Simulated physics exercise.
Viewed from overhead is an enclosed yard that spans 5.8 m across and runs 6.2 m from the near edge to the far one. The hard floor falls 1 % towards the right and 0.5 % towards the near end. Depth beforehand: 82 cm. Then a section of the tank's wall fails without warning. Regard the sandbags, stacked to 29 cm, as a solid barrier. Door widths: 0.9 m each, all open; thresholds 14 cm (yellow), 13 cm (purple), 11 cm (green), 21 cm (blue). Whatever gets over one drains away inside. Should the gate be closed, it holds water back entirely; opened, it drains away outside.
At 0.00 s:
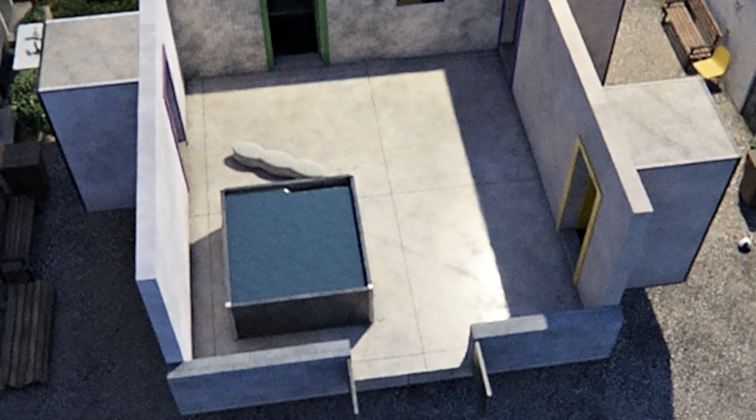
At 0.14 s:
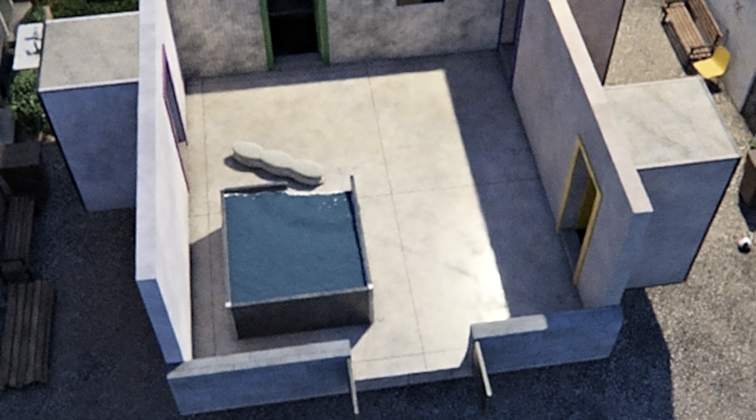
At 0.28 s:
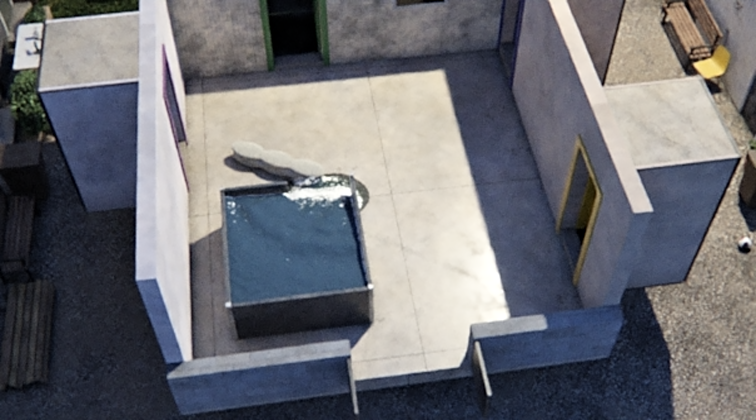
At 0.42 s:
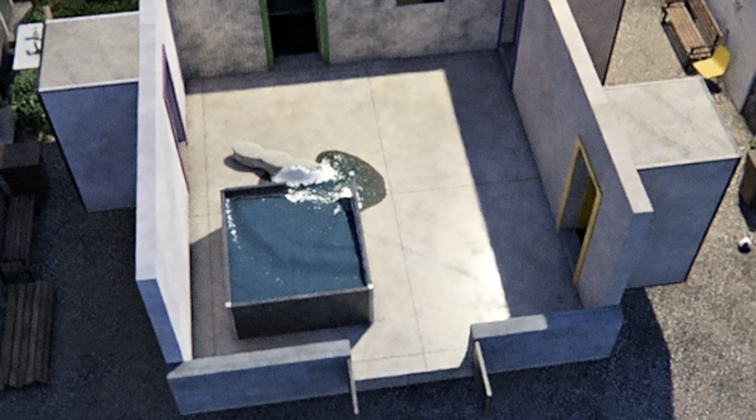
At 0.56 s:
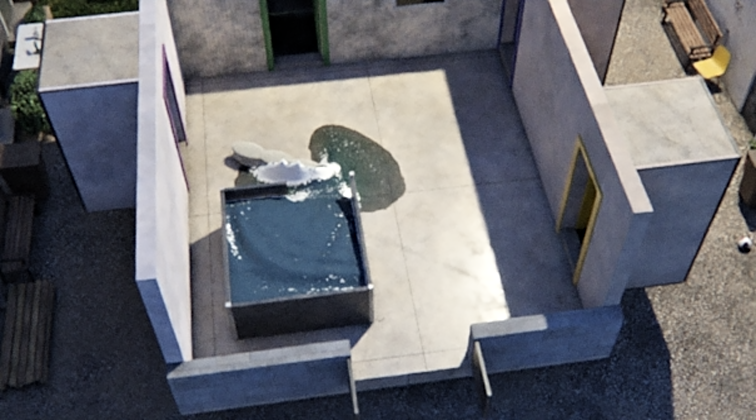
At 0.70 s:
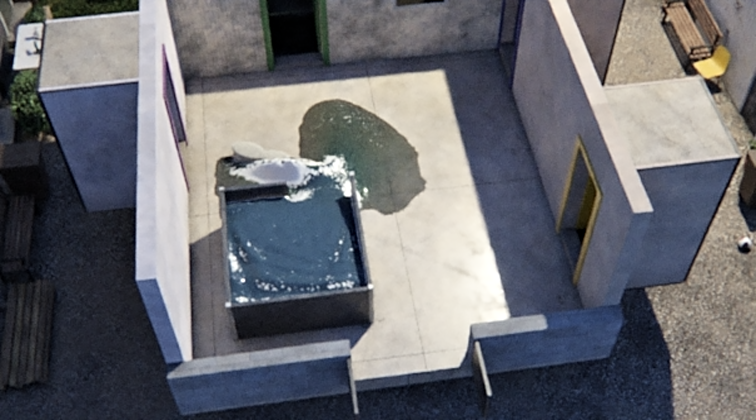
The footage shows an overhead view of a walled yard where still, dark blue water in a square tank begins pouring out the far side, foaming beside a low pale barrier and spreading rightward and away across the floor.
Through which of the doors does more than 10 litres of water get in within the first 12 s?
One by one: At the yellow door the water let in will remain short of the limit; at the purple door the water let in will surpass the limit; at the green door the water let in will surpass the limit; at the blue door the water let in will surpass the limit.
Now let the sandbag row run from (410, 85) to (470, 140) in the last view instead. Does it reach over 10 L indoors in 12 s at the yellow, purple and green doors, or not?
Door by door: Yellow limit kept, purple limit kept, green limit exceeded.
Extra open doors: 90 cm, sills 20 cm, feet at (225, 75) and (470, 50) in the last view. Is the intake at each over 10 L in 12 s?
Well, the first one ends up on the low side, the second one on the high side.
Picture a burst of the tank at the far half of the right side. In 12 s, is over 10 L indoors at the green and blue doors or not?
Compared with the limit, green is lower and blue is higher.
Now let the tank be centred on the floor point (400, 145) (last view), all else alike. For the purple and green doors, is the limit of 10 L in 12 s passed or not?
Against that limit: Purple over, green below.
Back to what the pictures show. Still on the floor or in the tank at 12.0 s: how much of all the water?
Some 84 in a hundred.
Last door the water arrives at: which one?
That would be the yellow door.
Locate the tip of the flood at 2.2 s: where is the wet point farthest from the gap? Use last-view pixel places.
Location: Approx. (496, 53) in the last view.
After 1.4 s water covers 40 % of the floor and is deepest (46 cm) near (321, 192); yellow door not reached, purple door 20 cm at the sill, 14 L in, green door 8 cm at the sill, 0 L in, blue door not reached.
After 2.2 s water covers 55 % of the floor and is deepest (46 cm) near (498, 59); yellow door not reached, purple door 23 cm at the sill, 48 L in, green door 20 cm at the sill, 7 L in, blue door 31 cm at the sill, 7 L in.
After 3.5 s water covers 60 % of the floor and is deepest (32 cm) near (310, 194); yellow door not reached, purple door 17 cm at the sill, 86 L in, green door 12 cm at the sill, 31 L in, blue door 28 cm at the sill, 82 L in.
After 7.0 s water covers 90 % of the floor and is deepest (17 cm) near (516, 344); yellow door 6 cm at the sill, 0 L in, purple door 10 cm at the sill, 105 L in, green door 9 cm at the sill, 33 L in, blue door 15 cm at the sill, 93 L in.
After 12.0 s water covers 95 % of the floor and is deepest (15 cm) near (587, 335); yellow door 10 cm at the sill, 0 L in, purple door 5 cm at the sill, 105 L in, green door 8 cm at the sill, 33 L in, blue door 10 cm at the sill, 93 L in.
